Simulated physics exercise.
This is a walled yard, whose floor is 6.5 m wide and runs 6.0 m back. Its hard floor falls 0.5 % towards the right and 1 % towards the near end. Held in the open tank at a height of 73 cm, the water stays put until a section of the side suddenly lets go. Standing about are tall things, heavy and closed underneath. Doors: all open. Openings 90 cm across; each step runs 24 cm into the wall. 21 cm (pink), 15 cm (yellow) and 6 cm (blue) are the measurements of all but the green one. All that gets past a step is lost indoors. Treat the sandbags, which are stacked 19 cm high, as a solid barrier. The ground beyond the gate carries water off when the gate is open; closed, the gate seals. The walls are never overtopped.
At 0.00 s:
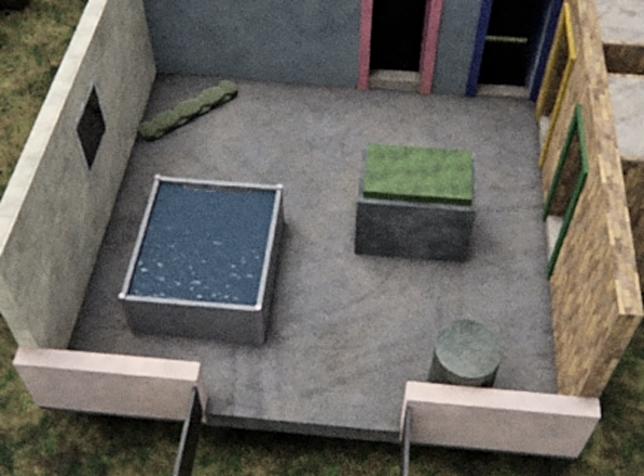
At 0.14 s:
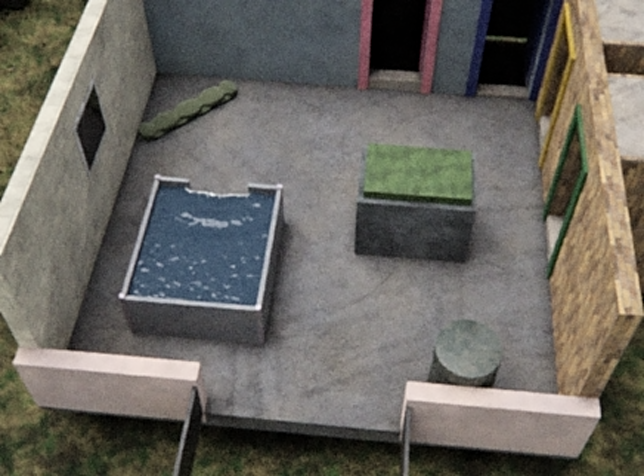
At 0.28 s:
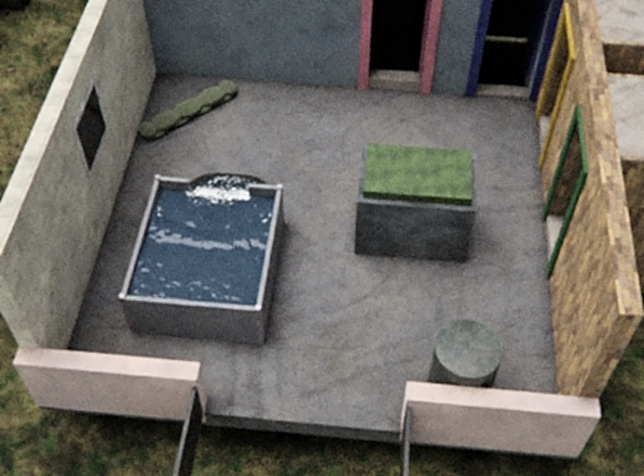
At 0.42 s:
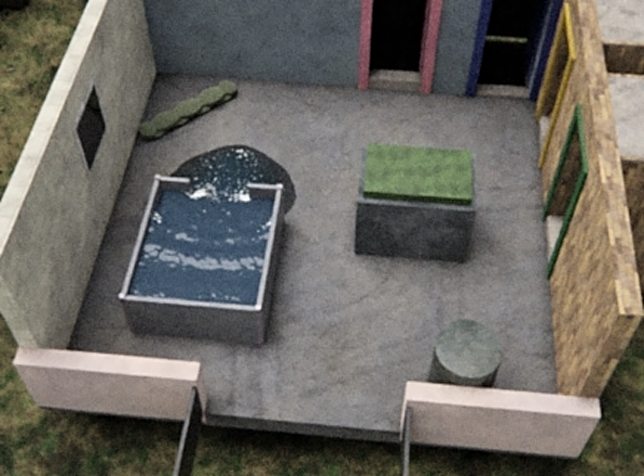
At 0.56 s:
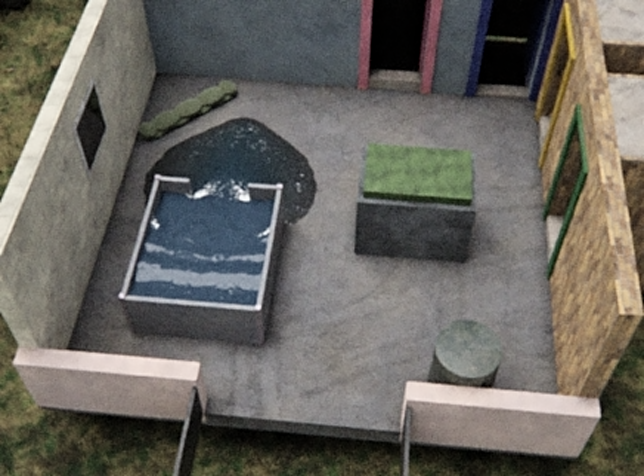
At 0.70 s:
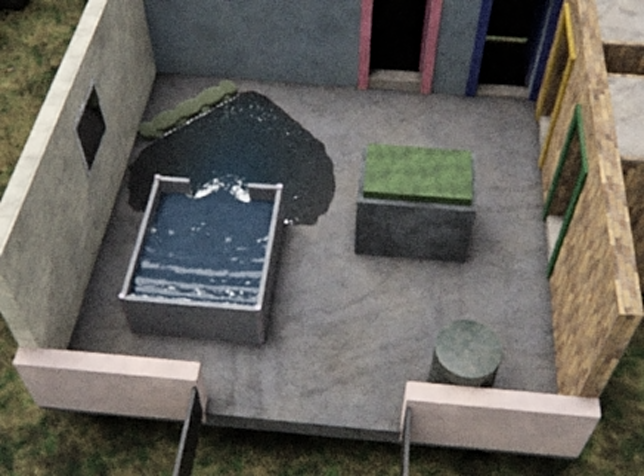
Water in the open tank poured out through a gap in its far side and spread across the grey yard floor in a widening dark pool, reaching the low green sandbags near the left wall.
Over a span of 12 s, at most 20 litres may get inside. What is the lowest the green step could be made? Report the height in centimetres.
Around 6.5 cm high.
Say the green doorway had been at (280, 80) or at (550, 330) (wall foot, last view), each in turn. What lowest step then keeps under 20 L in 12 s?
About 28 cm for the first and 10.5 cm for the second.
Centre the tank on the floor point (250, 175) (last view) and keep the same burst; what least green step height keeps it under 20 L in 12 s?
That setup calls for roughly 7.5 cm.
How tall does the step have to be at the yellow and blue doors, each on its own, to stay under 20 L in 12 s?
About 17 cm at yellow and 12.5 cm at blue.
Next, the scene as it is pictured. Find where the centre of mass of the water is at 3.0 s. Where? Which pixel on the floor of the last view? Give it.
The water is centred near (260, 192).
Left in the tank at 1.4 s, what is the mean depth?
About 50 centimetres.
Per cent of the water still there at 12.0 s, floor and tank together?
Something near 88 out of a hundred parts.
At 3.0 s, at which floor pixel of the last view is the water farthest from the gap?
The tip of the flood lies near (537, 102).
After 1.4 s water covers 30 % of the floor, deepest (39 cm) near (221, 210); it has not reached the green door.
After 3.0 s water covers 40 % of the floor, deepest (26 cm) near (537, 102); it has not reached the green door.
After 12.0 s water covers 95 % of the floor, deepest (14 cm) near (561, 429); 7 cm at the green door, 0 litres in over its 16 cm step.
At the green door as built, the water arrived by 3.8 s and peaked near 11 cm at 5.6 s.
Run again over the same 12 s with other heights there, 29 litres in over 5.5 cm, 13 litres over 7 cm. The limit of 20 litres is kept from about 6.5 cm up.
